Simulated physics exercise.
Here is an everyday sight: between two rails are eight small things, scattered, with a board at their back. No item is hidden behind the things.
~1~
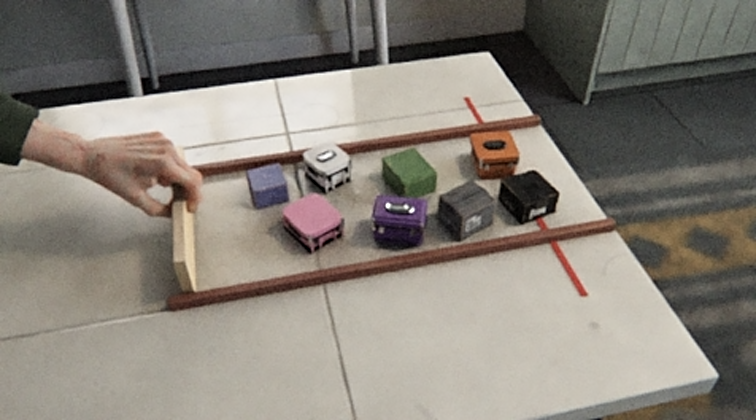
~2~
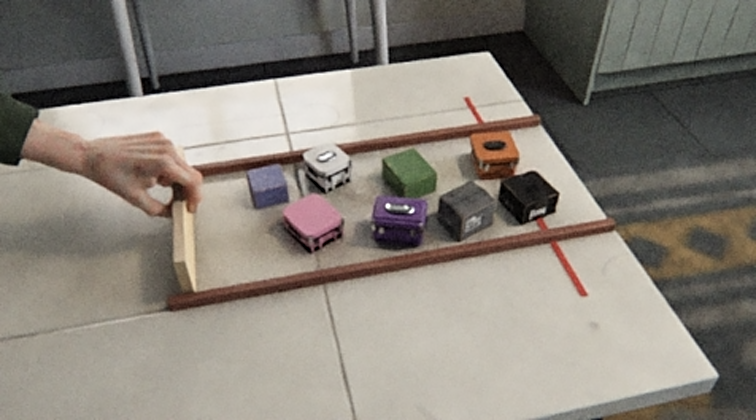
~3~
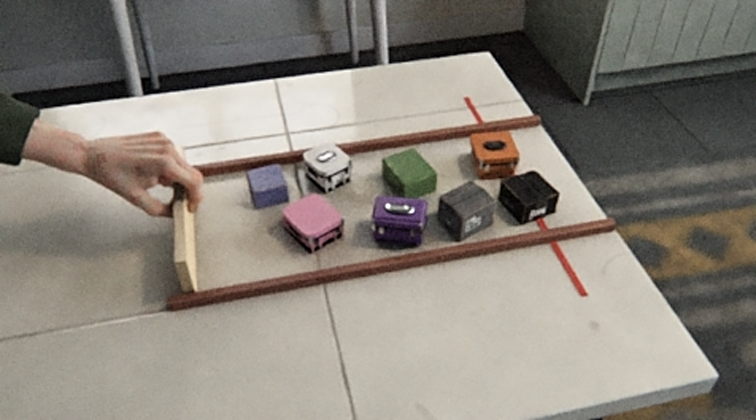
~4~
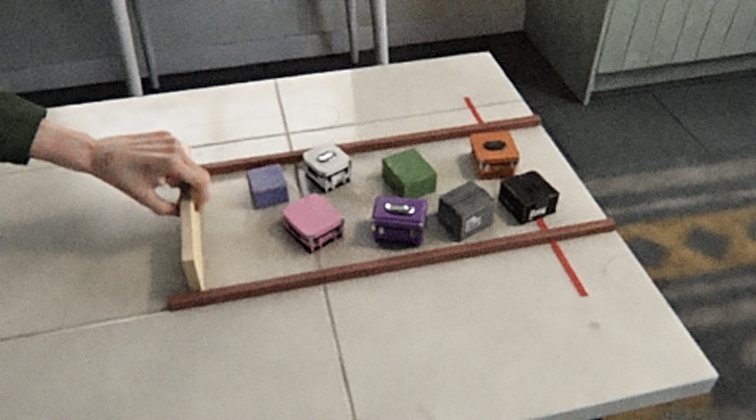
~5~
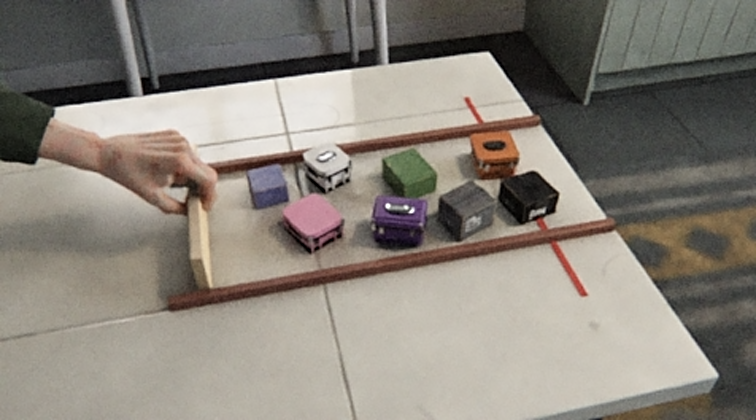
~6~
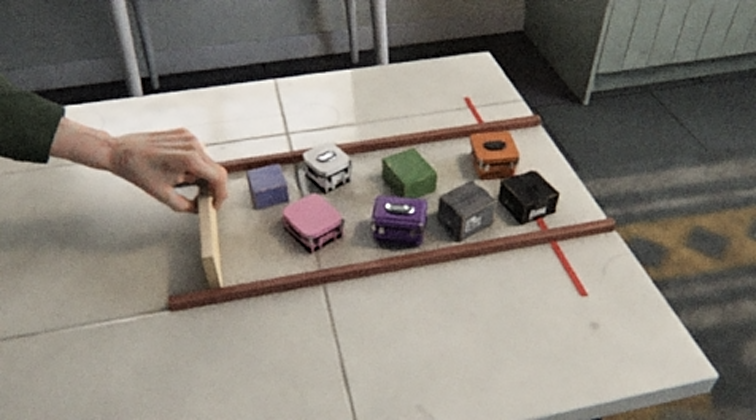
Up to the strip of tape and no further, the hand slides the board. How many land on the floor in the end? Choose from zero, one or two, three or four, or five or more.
In the end, three or four land there.
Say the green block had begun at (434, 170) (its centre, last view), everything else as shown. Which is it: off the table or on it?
Result: It does not drop.
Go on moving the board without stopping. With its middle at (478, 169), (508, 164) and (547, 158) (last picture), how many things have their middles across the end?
2, 3, 6.
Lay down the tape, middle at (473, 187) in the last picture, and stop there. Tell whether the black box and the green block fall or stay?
Black box gone, green block safe.
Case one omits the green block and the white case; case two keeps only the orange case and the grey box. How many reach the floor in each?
Result: 2 in the first case, with 1 in the second.
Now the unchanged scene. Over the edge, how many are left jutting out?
Overhanging ones - 3.
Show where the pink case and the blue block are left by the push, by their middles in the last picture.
Near (549, 192) and (519, 146).
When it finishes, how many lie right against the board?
The count is 2.
Soon after, none off yet; black box at rest near (528, 197); orange case at rest near (494, 156); grey box moving near (475, 208).
At rest, the number that fall off is three or four; fallen, grey box, orange case and black box.
